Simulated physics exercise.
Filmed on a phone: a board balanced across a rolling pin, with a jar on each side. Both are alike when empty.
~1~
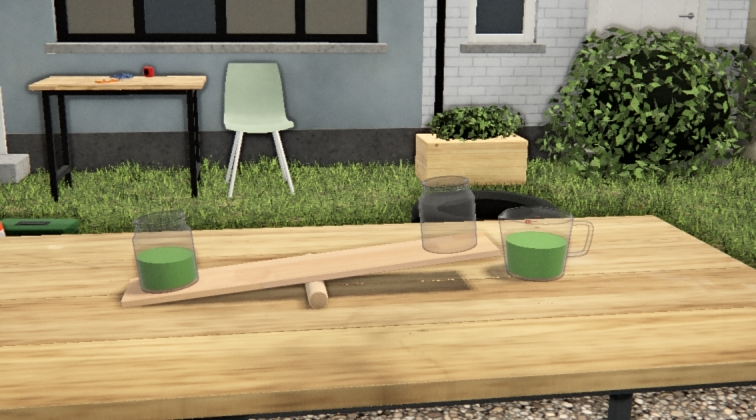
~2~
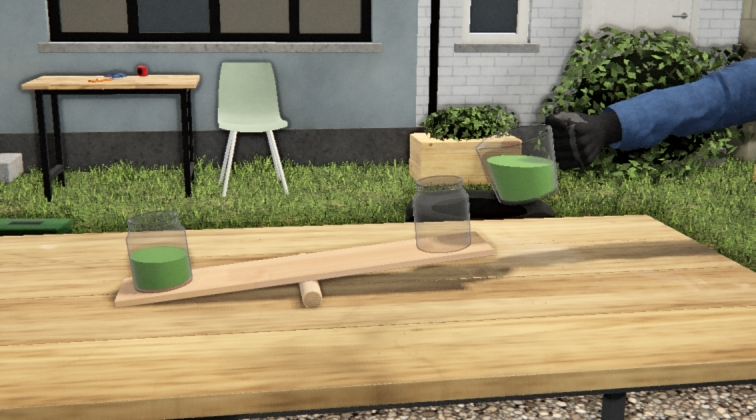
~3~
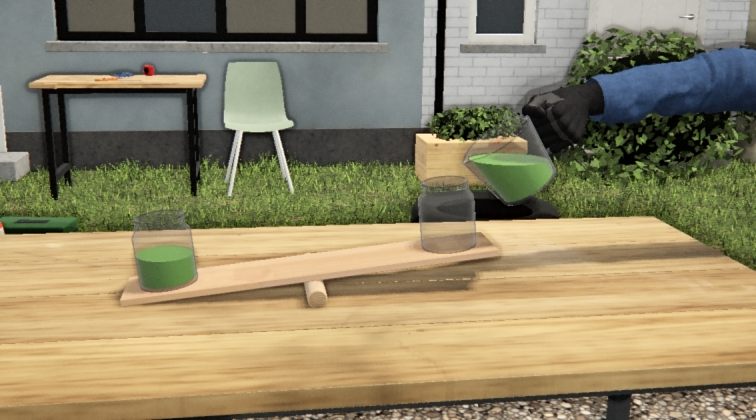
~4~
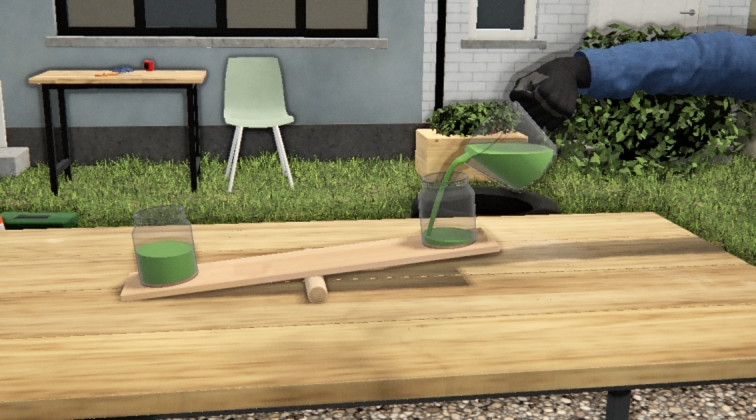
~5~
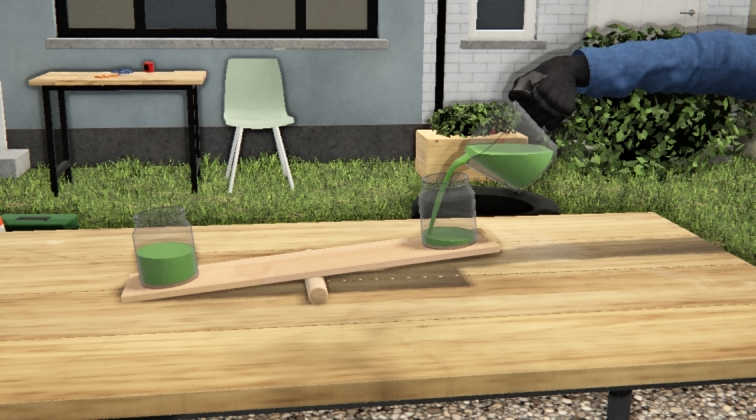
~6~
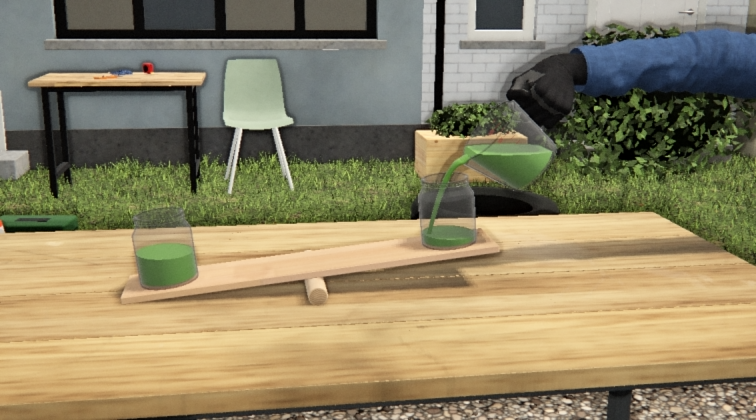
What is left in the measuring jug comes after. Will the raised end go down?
In the end the board swings over.
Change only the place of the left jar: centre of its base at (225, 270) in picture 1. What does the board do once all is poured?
My call: Swings across.
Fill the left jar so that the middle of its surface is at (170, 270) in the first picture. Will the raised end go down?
Verdict: Flips.
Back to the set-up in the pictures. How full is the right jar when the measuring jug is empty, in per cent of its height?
About 65 per cent.
Next, the right jar is about a third full; the board leans as before.
After that, the right jar is about half full; the board has swung over, and that end is down.
Finally, the right jar is about two thirds full; the board has swung over, and that end is down.
